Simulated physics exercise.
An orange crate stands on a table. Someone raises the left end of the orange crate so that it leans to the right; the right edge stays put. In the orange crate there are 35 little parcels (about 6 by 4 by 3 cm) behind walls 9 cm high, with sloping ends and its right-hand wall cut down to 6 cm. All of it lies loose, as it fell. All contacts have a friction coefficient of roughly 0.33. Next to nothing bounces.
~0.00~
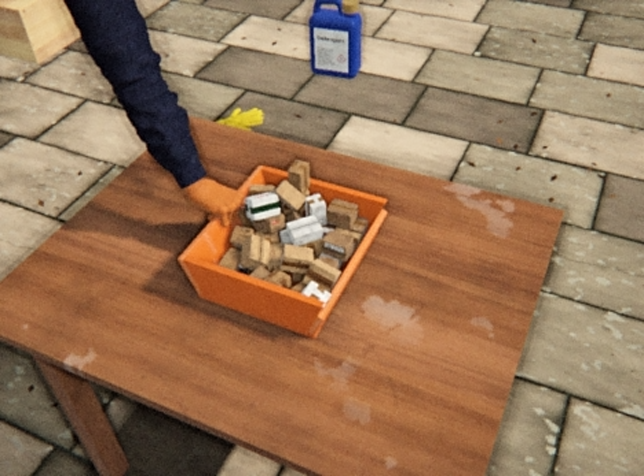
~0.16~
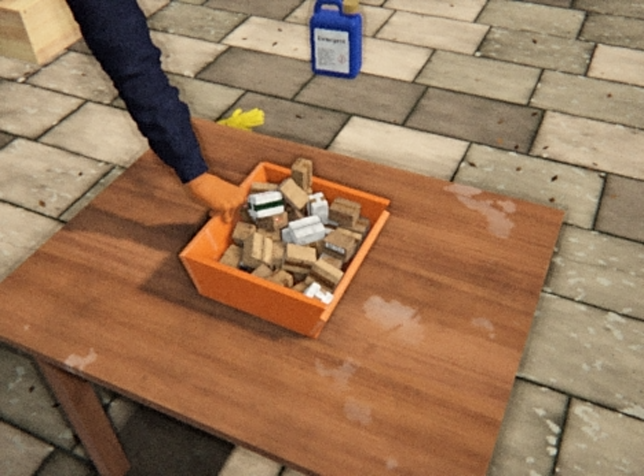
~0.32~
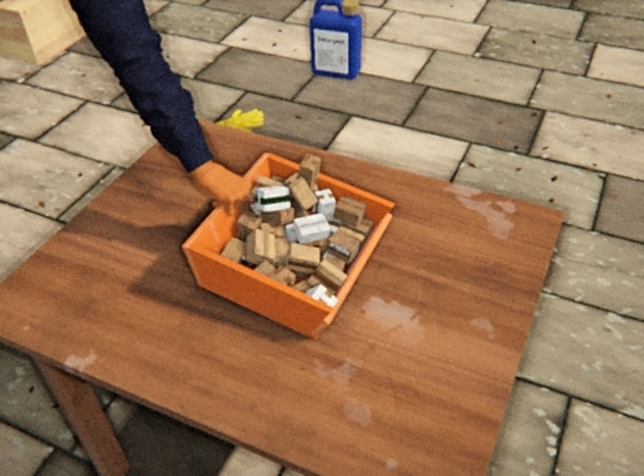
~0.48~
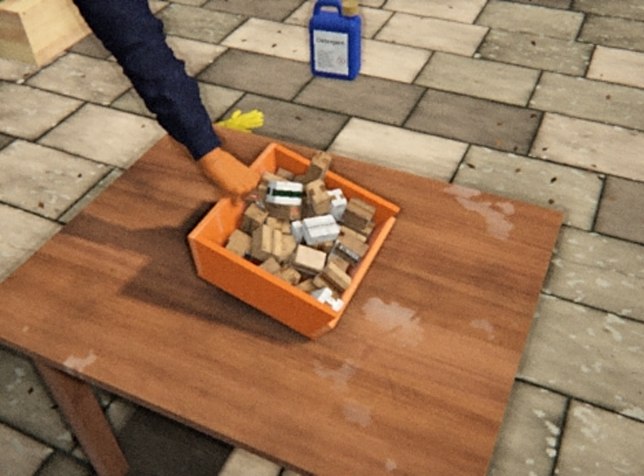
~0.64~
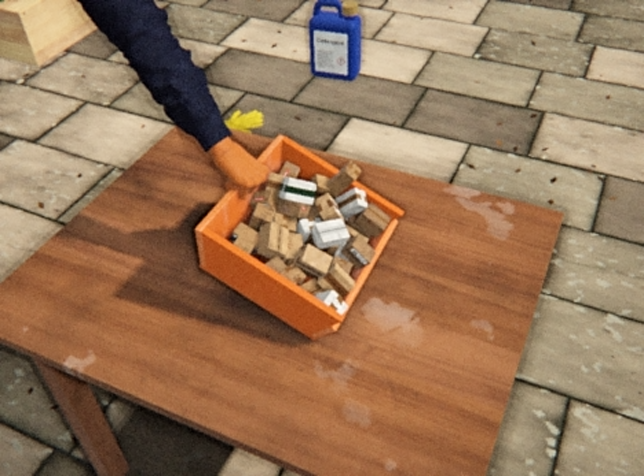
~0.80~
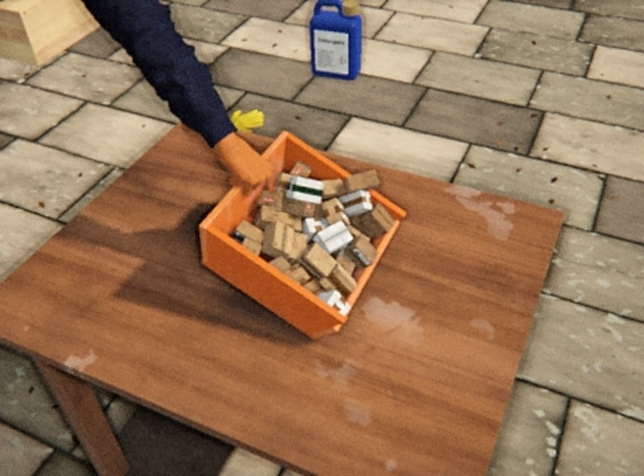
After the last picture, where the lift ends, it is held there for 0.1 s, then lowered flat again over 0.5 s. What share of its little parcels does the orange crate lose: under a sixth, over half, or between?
The orange crate loses under a sixth of its little parcels.
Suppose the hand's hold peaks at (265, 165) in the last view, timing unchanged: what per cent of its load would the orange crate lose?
Then orange crate 10 per cent.
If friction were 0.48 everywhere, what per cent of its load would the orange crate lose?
In that case orange crate 0 per cent.
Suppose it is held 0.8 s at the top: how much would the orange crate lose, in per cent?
Then orange crate 0 per cent.
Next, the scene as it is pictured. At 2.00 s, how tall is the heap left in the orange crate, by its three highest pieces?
Roughly 12 cm high.
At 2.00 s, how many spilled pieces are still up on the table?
About 0.
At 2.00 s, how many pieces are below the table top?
Roughly 0.
After 0.99 s, tilt 24°; the orange crate has all 35.
After 1.23 s, tilt 7°; the orange crate has all 35.
After 1.57 s, tilt 0°; the orange crate has all 35.
Final count (at 2.00 s), the orange crate has all 35. Asked share, 0 of 35, 0 per cent.
